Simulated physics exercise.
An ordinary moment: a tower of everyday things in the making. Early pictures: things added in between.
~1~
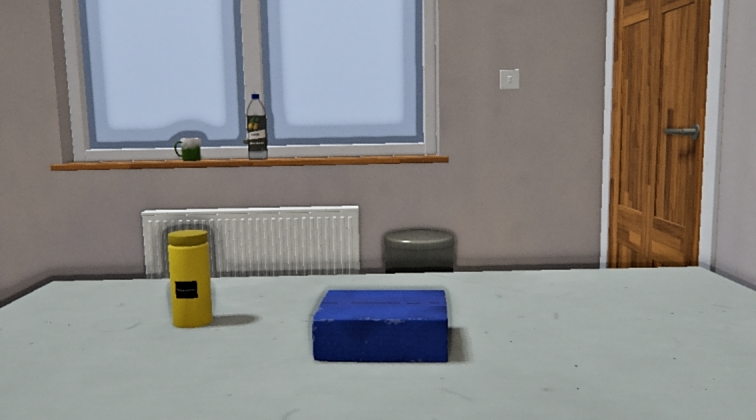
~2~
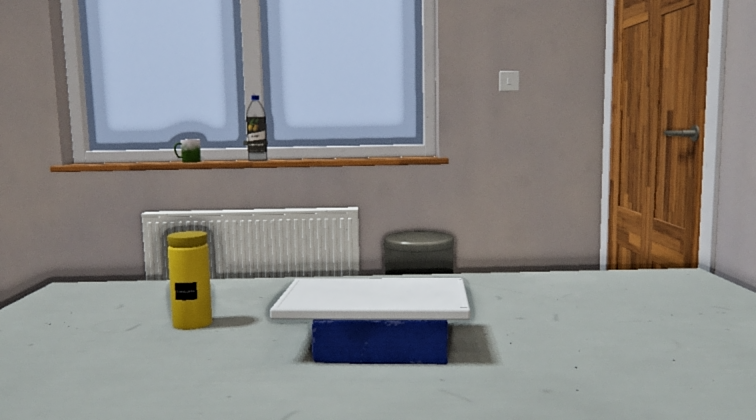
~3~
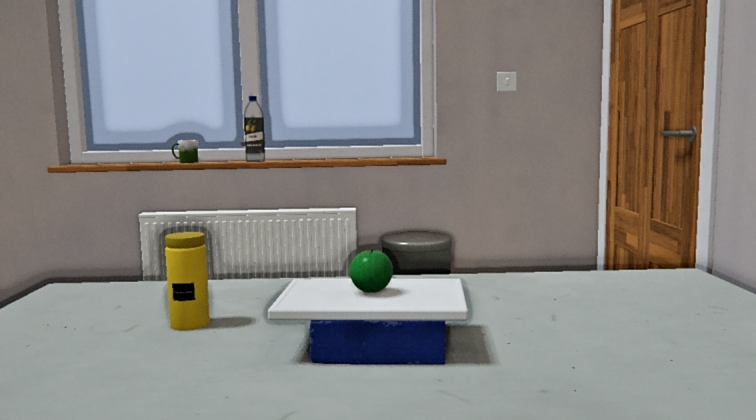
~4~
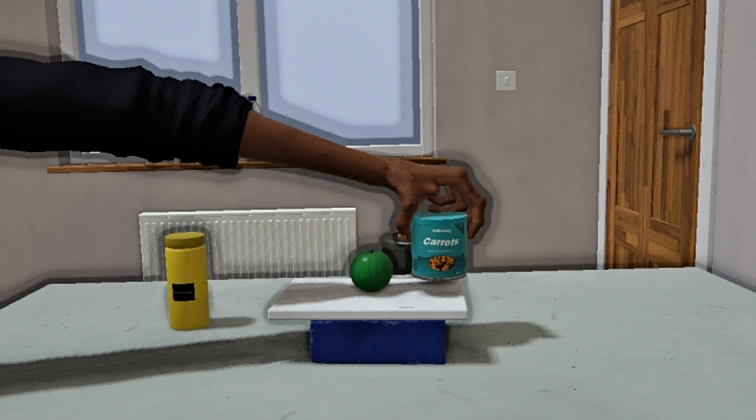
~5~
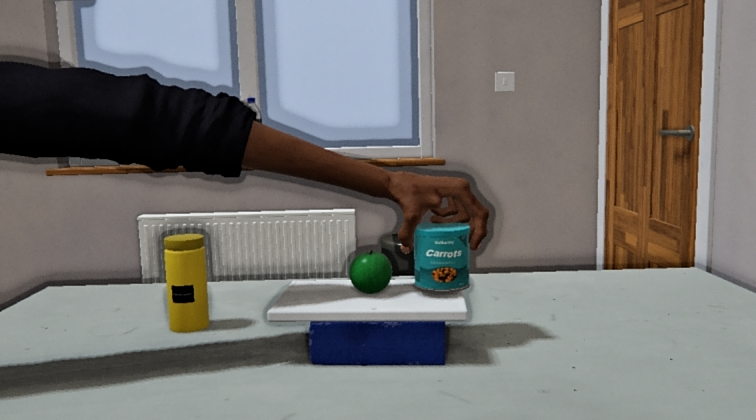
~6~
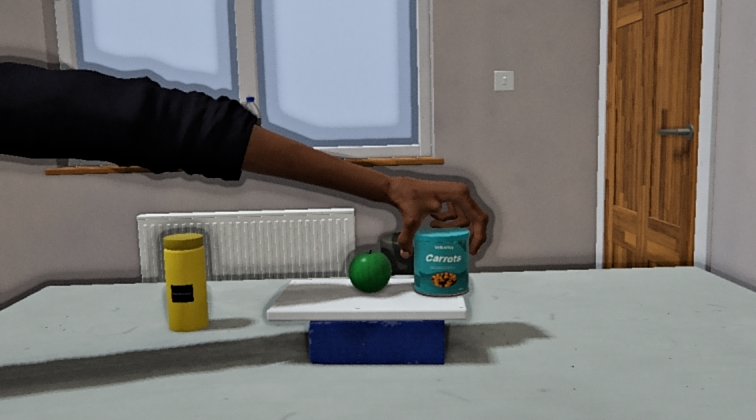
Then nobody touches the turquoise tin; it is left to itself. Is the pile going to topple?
None of it tumbles.
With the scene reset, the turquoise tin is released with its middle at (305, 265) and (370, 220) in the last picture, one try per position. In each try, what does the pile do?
With the first placement the pile remains stable, with the second it tips over.
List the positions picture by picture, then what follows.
The last thing is not in view yet, in the first frame.
The last thing is not in view yet; blue box (383, 325), in the second frame.
The last thing is not in view yet; green apple (371, 271), in the third frame.
Still above its spot; turquoise tin (439, 245); blue box (381, 325), in the fourth frame.
Still above its spot; turquoise tin (442, 256); green apple (371, 272), in the fifth frame.
Set down, still held; turquoise tin (441, 261); blue box (380, 326), in the sixth frame.
Then, 0.50 s on from there, no change.
Then, 1.40 s on from there, turquoise tin resting near (442, 261).
In the end, all 5 unmoved. At the end, from the last picture's camera, turquoise tin near (441, 260). The pile keeps its balance.
